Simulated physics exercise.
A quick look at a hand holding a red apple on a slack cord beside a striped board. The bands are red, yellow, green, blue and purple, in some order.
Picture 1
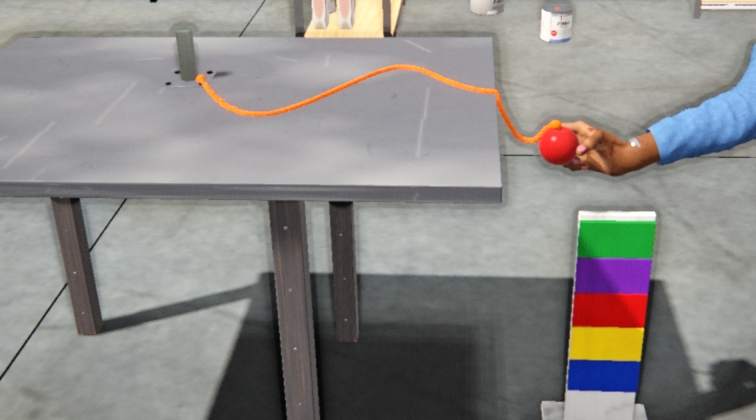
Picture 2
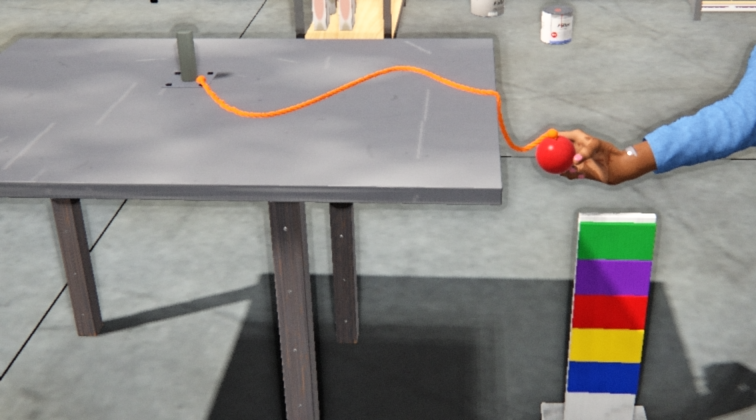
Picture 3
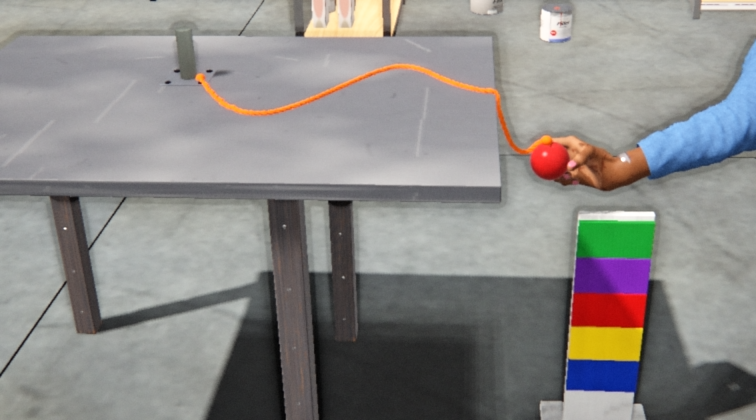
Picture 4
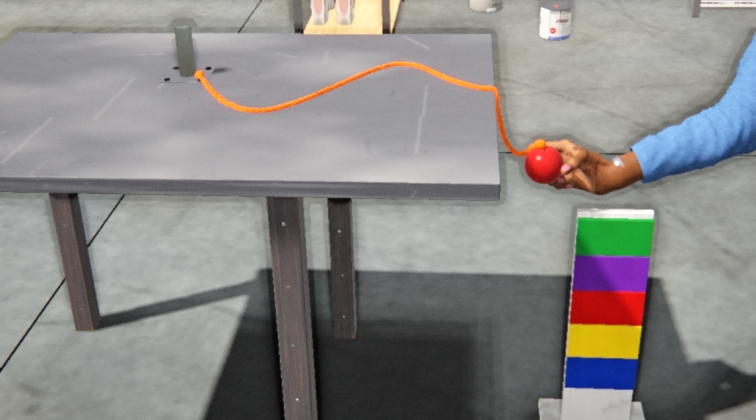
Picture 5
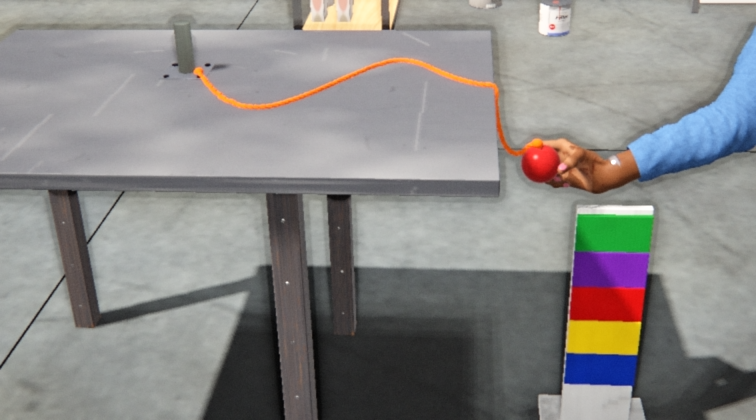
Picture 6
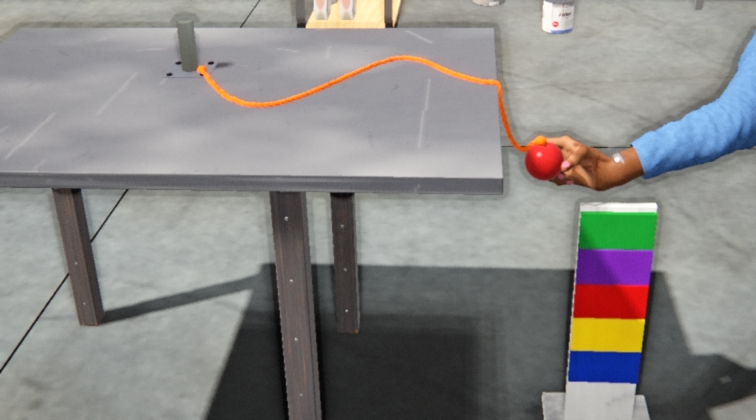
The clip opens on a hand at the right holding a round red object beside a gray table, with a slack orange cord running to it from a short post, above a striped board. The hand drifts slightly left and down, then barely shifts back right, while the cord stays slack.
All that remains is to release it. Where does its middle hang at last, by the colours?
Its middle rests at the yellow band.
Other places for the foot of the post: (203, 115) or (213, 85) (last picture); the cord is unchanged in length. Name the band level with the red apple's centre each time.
One after the other, blue; blue.
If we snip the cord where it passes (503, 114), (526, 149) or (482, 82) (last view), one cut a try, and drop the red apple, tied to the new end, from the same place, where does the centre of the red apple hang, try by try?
The places are (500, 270), (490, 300) and (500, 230).
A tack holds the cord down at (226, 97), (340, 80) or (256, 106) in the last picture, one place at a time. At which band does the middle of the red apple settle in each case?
It would be red; purple; red.
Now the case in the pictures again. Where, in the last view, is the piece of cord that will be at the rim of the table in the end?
That spot is around (389, 60).
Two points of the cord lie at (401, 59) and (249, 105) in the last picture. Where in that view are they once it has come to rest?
At (499, 110), then (315, 78).
Early on, apple near (526, 329); level with yellow.
Midway, apple near (461, 322); level with yellow.
Near the end, apple near (507, 329); level with yellow.
Finally, apple near (488, 327); level with yellow. The yellow one.
